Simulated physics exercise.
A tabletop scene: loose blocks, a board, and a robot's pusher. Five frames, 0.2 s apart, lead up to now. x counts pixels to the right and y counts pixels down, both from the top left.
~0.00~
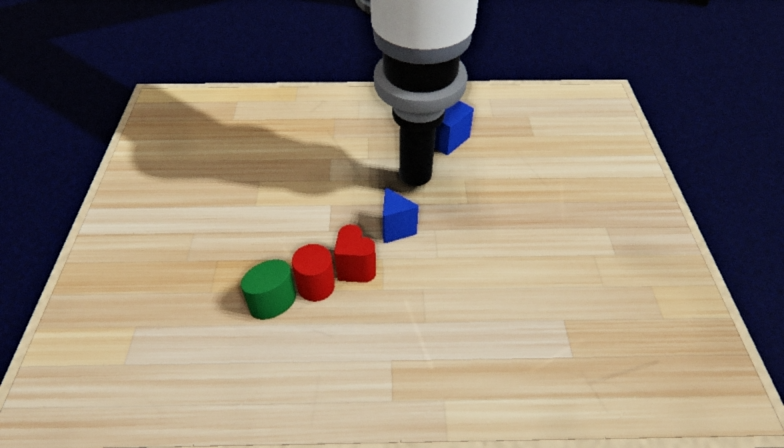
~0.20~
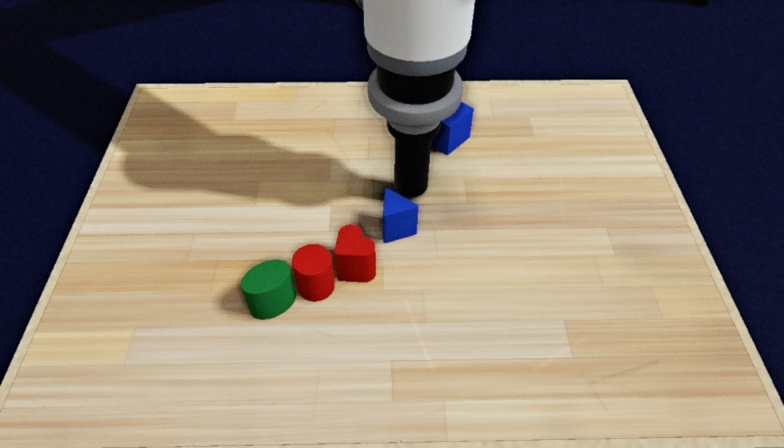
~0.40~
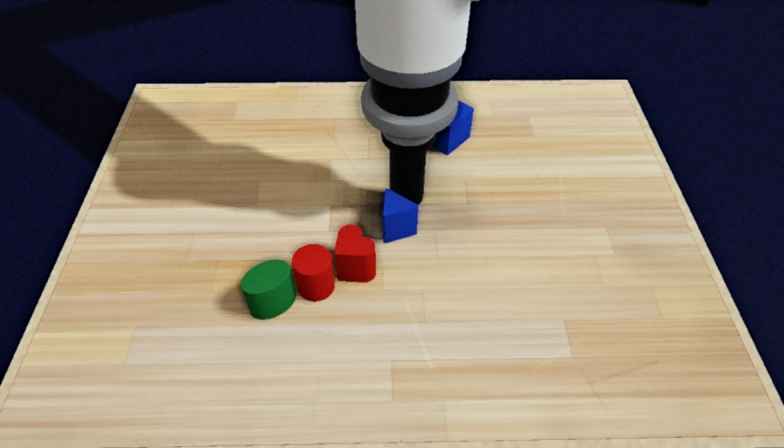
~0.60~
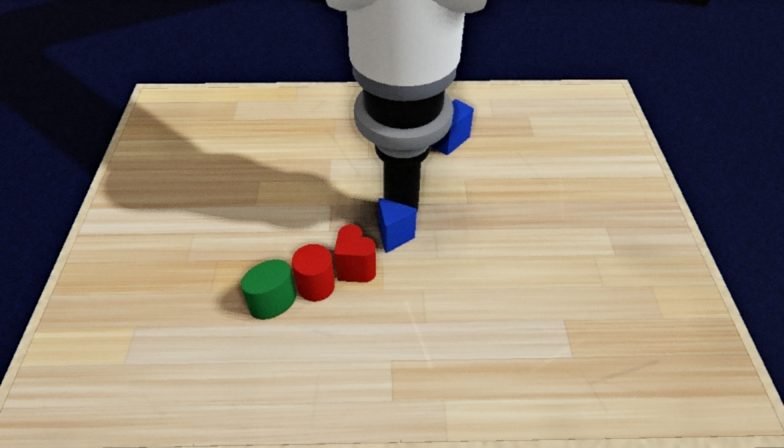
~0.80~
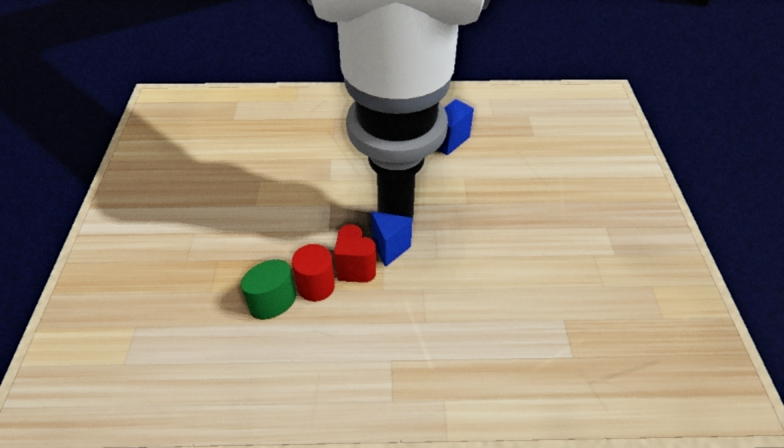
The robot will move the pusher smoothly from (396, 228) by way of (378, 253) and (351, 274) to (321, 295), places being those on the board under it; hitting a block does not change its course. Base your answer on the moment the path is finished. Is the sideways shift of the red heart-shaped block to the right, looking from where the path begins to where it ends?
No, I don't think so.
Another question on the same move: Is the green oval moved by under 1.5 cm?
No, that is not what happens.
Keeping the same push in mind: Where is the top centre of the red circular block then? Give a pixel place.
It is at (279, 286).
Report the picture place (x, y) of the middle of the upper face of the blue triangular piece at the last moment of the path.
(378, 262)
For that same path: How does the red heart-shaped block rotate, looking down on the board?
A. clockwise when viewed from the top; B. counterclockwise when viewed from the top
B: Counterclockwise when viewed from the top.
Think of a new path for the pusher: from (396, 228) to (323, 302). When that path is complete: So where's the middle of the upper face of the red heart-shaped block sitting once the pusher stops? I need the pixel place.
At pixel (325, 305).
What follows on the original path. One third of the way, pusher (377, 245); red circular block (307, 260); red heart-shaped block (349, 248), turned 20° clockwise; blue triangular piece (383, 252).
Two thirds of the way, pusher (350, 266); green oval (250, 279), turned 15° anticlockwise; red circular block (293, 273); red heart-shaped block (334, 274), turned 25° anticlockwise; blue triangular piece (378, 262), turned 45° anticlockwise.
At the end, pusher (320, 287); green oval (242, 278), turned 20° anticlockwise; red circular block (279, 286); red heart-shaped block (325, 297), turned 70° anticlockwise; blue triangular piece (378, 262), turned 45° anticlockwise.
